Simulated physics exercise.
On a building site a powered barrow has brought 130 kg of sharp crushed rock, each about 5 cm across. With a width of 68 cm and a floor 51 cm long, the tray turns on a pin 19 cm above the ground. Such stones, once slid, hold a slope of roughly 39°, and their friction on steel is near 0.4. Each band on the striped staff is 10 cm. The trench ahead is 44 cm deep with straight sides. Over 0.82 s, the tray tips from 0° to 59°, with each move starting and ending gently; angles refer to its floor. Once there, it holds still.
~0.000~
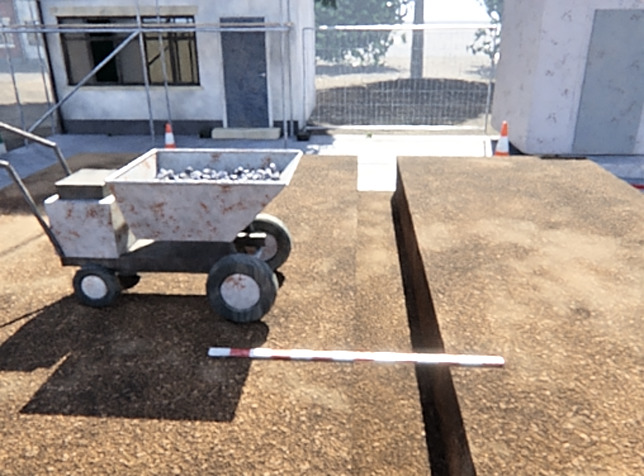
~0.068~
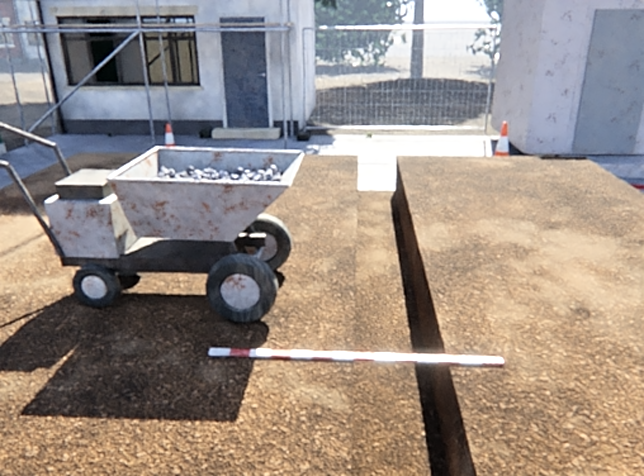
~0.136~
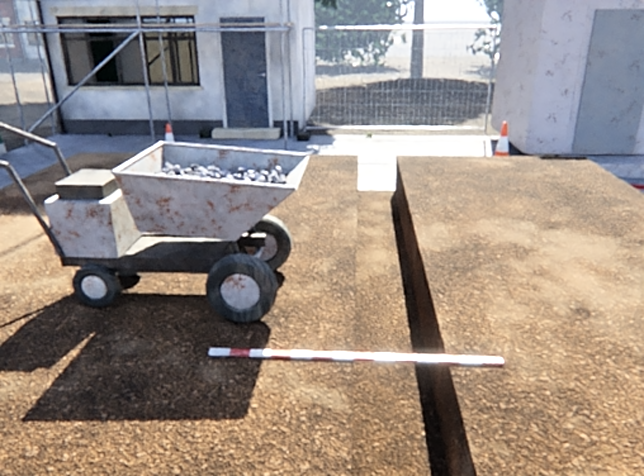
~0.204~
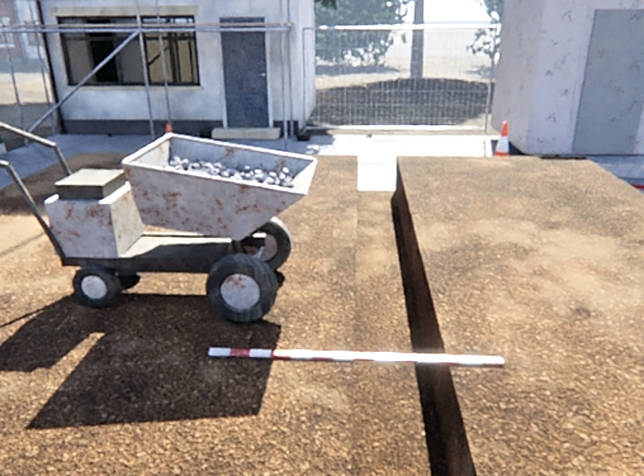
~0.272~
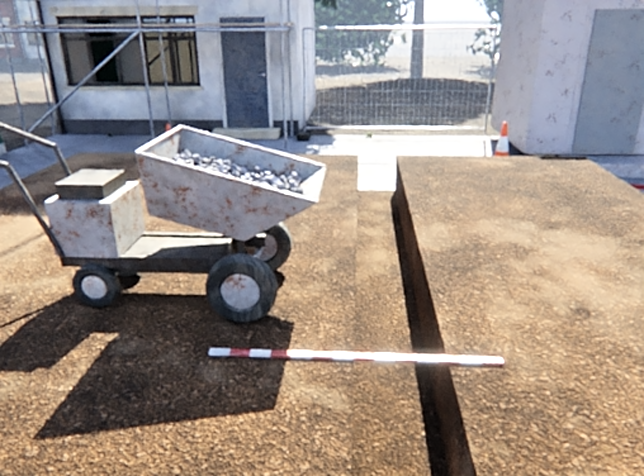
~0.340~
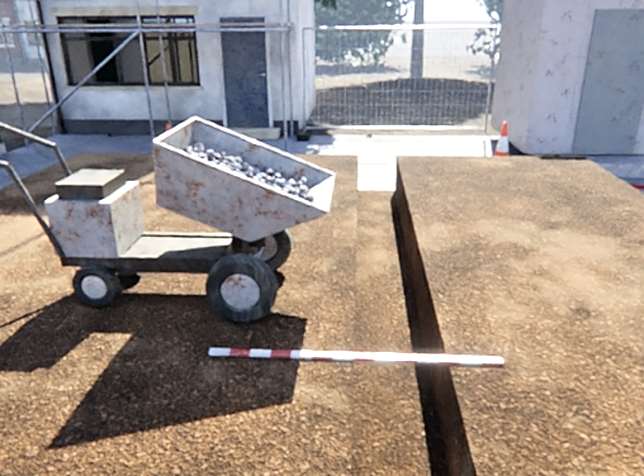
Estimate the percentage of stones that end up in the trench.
Roughly 49 per cent.
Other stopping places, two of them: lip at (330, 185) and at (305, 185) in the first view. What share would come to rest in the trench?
I'd expect some 35 per cent, then some 50.
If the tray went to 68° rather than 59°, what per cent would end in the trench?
Close to 100 per cent then.
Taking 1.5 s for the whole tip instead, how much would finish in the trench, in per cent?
Close to 35 per cent then.
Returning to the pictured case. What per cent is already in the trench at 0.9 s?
By then, around 5 percent.
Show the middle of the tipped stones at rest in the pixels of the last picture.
In the last view, about (398, 357).
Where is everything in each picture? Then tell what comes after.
In the first frame, the tray is at 0°, its lip at (286, 184); the top of the load is at (225, 174).
The second frame shows lip at (289, 185), floor tilted 1°, highest stones at (205, 173); the stones move at 0.2 m/s on average.
In the third frame, the tray is at 4°, its lip at (295, 189); the top of the load is at (176, 172); the stones move at 0.5 m/s on average.
The fourth frame shows lip at (305, 194), floor tilted 9°, highest stones at (175, 166); the stones move at 0.7 m/s on average.
In the fifth frame, the tray is at 15°, its lip at (316, 202); the top of the load is at (183, 158); the stones move at 0.8 m/s on average.
In the sixth frame, the tray is at 22°, its lip at (328, 213); the top of the load is at (195, 151); the stones move at 0.9 m/s on average.
After 0.6 s the floor is at 50°; 100 % in the tray; the foremost stones are at (341, 245).
After 0.9 s the floor is at 59°; 97 % in the tray, 3 % in the trench; the foremost stones are at (387, 280).
After 1.3 s the floor is at 59°; 72 % in the tray, 28 % in the trench; the foremost stones are at (429, 335).
After 3.2 s the floor is at 59°; 51 % in the tray, 49 % in the trench; the foremost stones are at (430, 354).
